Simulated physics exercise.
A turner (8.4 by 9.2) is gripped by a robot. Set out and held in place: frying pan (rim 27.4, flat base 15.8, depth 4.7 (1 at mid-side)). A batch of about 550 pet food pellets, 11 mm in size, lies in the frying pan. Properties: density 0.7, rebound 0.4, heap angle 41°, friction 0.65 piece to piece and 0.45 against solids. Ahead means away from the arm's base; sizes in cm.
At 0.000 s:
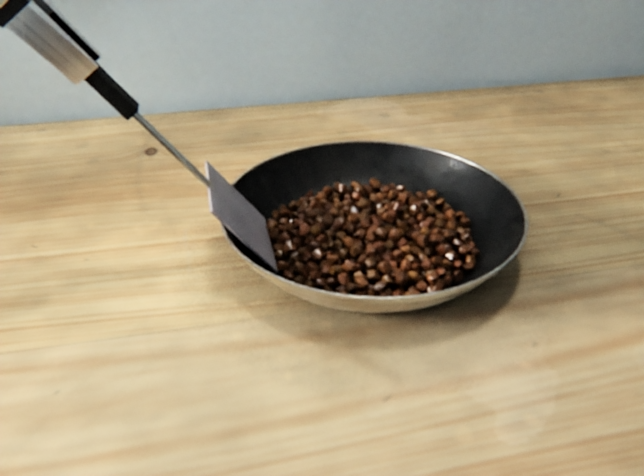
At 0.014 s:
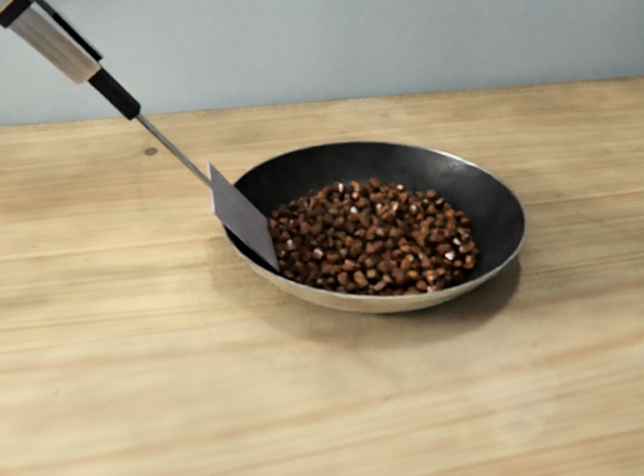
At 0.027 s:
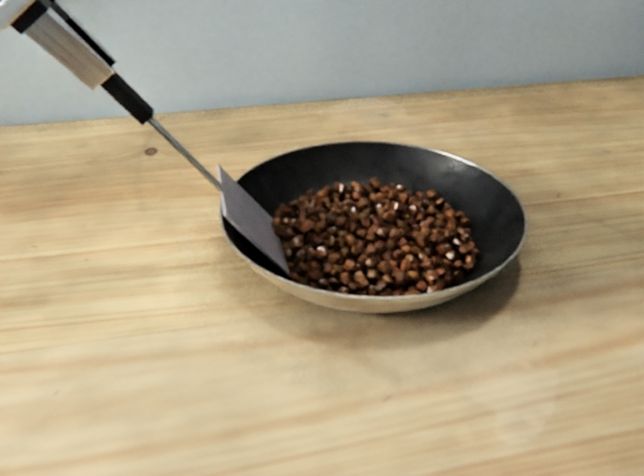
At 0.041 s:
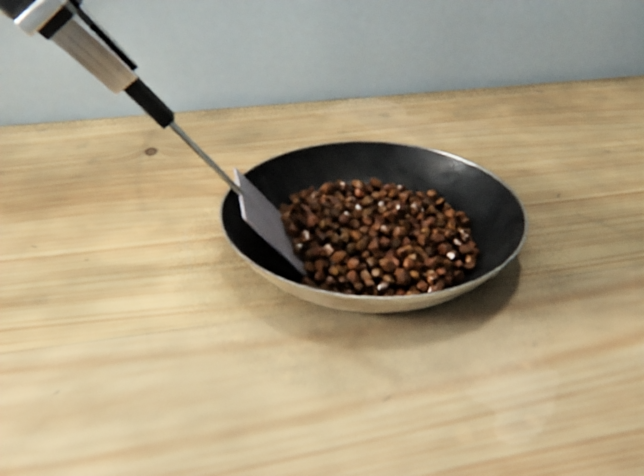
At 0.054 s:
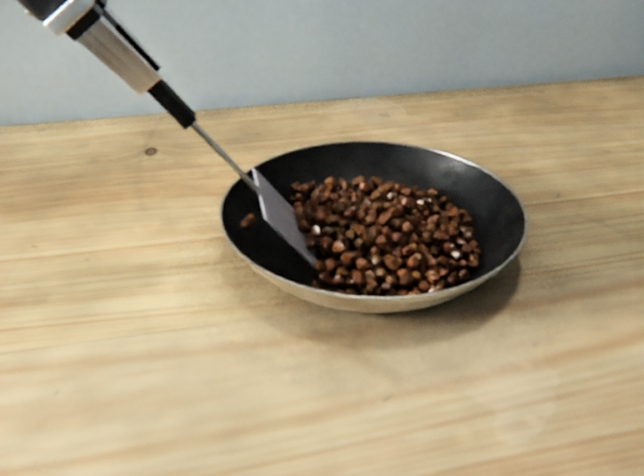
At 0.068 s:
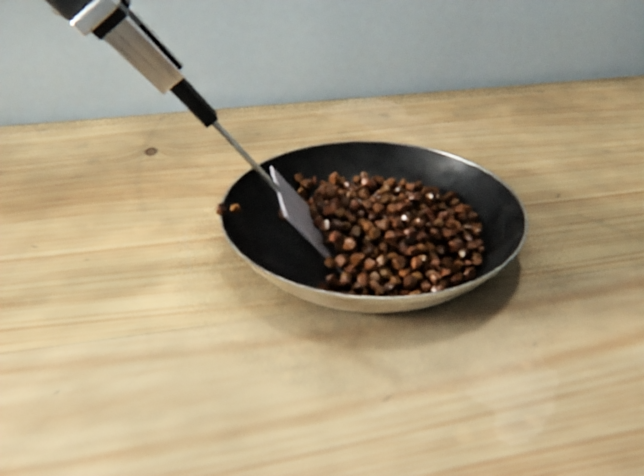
At the start, a robot-held turner rests against the left inside edge of a dark frying pan filled with brown pellets on a wooden table. The turner then slides slowly rightward, pushing the heap along and baring the pan's left side, where a few stray pellets appear behind the blade.
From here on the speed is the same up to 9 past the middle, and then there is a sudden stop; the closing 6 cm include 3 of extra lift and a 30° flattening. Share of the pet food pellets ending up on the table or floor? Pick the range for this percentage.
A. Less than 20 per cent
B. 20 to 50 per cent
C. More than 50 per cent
20 to 50 per cent.
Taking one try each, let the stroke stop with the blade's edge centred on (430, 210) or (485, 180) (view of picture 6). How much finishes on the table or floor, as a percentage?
Estimates, in order: 10 % and 50 %.
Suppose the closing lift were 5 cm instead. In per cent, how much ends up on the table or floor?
About 30 per cent.
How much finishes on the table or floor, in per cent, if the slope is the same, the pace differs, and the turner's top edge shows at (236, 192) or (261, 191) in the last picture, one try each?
Respectively, some 10 and 25 per cent.
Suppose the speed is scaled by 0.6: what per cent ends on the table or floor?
Around 20 percent would finish on the table or floor.
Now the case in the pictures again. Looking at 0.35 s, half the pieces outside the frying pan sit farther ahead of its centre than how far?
I'd say some 20 centimetres.
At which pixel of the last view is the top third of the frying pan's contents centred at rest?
Approximately at pixel (465, 221).
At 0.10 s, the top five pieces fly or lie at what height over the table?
They are around 8 cm up.
By 0.10 s, sloping 54°, highest piece 10 above the table; 546 in the frying pan, 2 on the blade or in flight.
By 0.13 s, sloping 46°, highest piece 12 above the table; 546 in the frying pan, 2 on the blade or in flight.
By 0.35 s, sloping 24°, highest piece 10 above the table; 359 in the frying pan, 109 on the table or floor, 80 on the blade or in flight.
By 1.40 s, sloping 24°, highest piece 6 above the table; 359 in the frying pan, 189 on the table or floor.
Final count, 359 in the frying pan, 189 on the table or floor. That is 34 % on the table or floor.
